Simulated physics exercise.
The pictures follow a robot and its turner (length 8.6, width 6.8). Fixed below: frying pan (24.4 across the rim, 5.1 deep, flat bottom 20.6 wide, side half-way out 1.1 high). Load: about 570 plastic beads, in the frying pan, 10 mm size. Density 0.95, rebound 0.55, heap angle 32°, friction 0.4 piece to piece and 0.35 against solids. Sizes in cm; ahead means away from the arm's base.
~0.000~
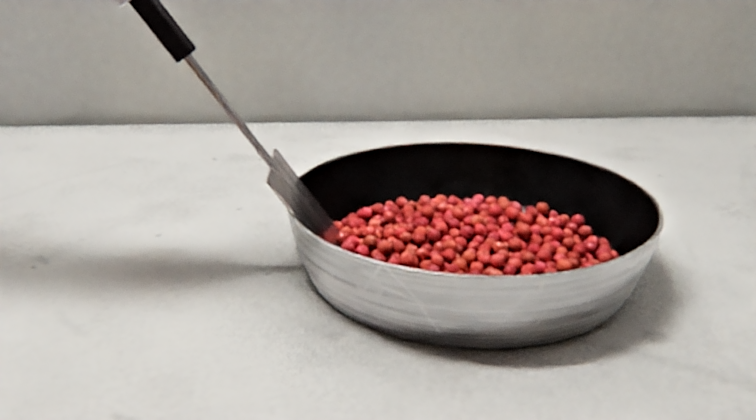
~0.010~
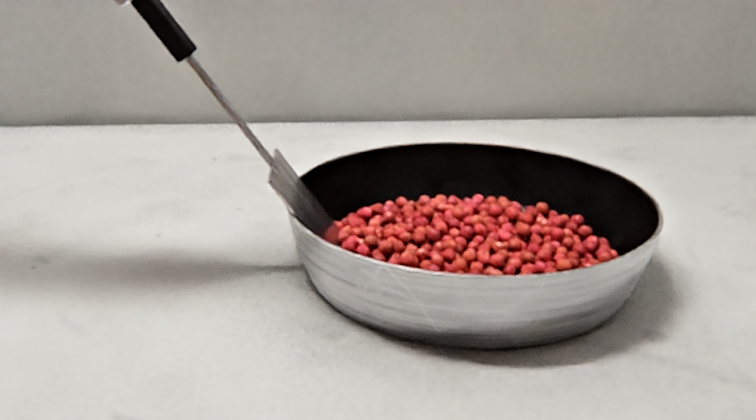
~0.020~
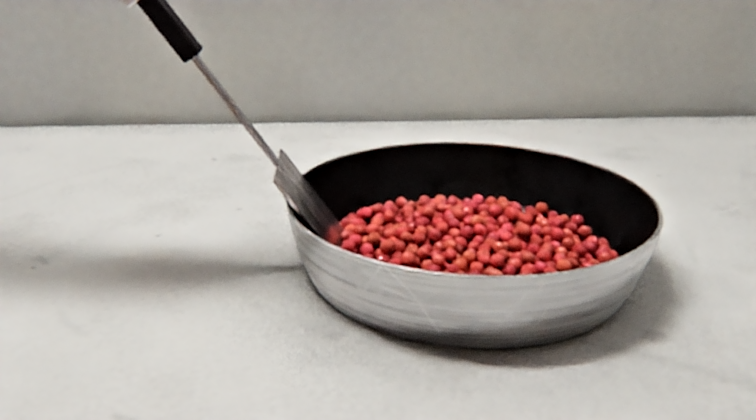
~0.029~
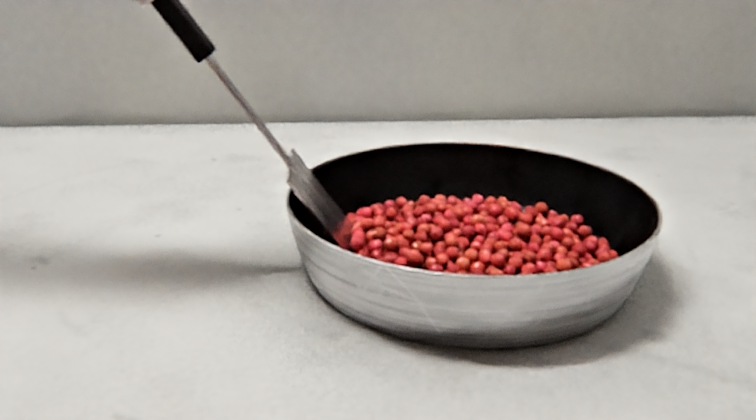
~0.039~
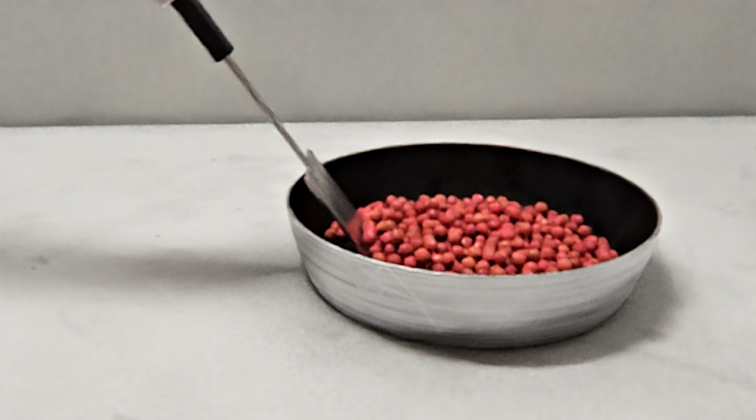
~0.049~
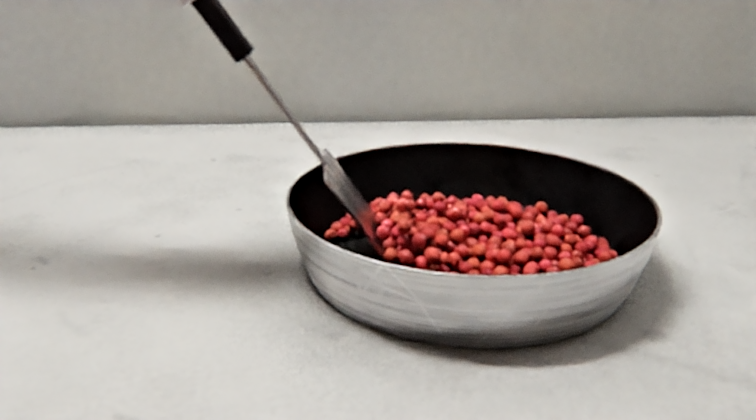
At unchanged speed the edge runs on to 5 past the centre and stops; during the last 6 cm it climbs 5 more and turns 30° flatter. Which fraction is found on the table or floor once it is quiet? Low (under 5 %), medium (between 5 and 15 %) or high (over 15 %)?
Share on the table or floor: Medium (between 5 and 15 %).
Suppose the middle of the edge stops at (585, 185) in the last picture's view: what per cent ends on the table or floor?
Some 10 per cent.
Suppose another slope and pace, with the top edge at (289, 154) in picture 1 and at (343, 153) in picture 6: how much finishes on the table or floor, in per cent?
Some 10 per cent.
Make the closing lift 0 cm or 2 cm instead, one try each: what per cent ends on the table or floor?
Some 0 and 0 per cent.
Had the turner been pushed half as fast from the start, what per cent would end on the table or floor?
In that case some 0 per cent.
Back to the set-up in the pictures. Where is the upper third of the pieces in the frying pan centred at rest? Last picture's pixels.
At about (567, 235).
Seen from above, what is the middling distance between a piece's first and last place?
Roughly 3 cm.
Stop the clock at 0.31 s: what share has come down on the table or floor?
Roughly 8 per cent.
After 0.07 s, sloping 55°, highest piece 6 above the table; 574 in the frying pan.
After 0.10 s, sloping 46°, highest piece 7 above the table; 574 in the frying pan.
After 0.31 s, sloping 26°, highest piece 6 above the table; 519 in the frying pan, 47 on the table or floor, 8 on the blade or in flight.
After 1.36 s, sloping 26°, highest piece 4 above the table; 519 in the frying pan, 55 on the table or floor.
In the end, 519 in the frying pan, 55 on the table or floor. That is 10 % on the table or floor.
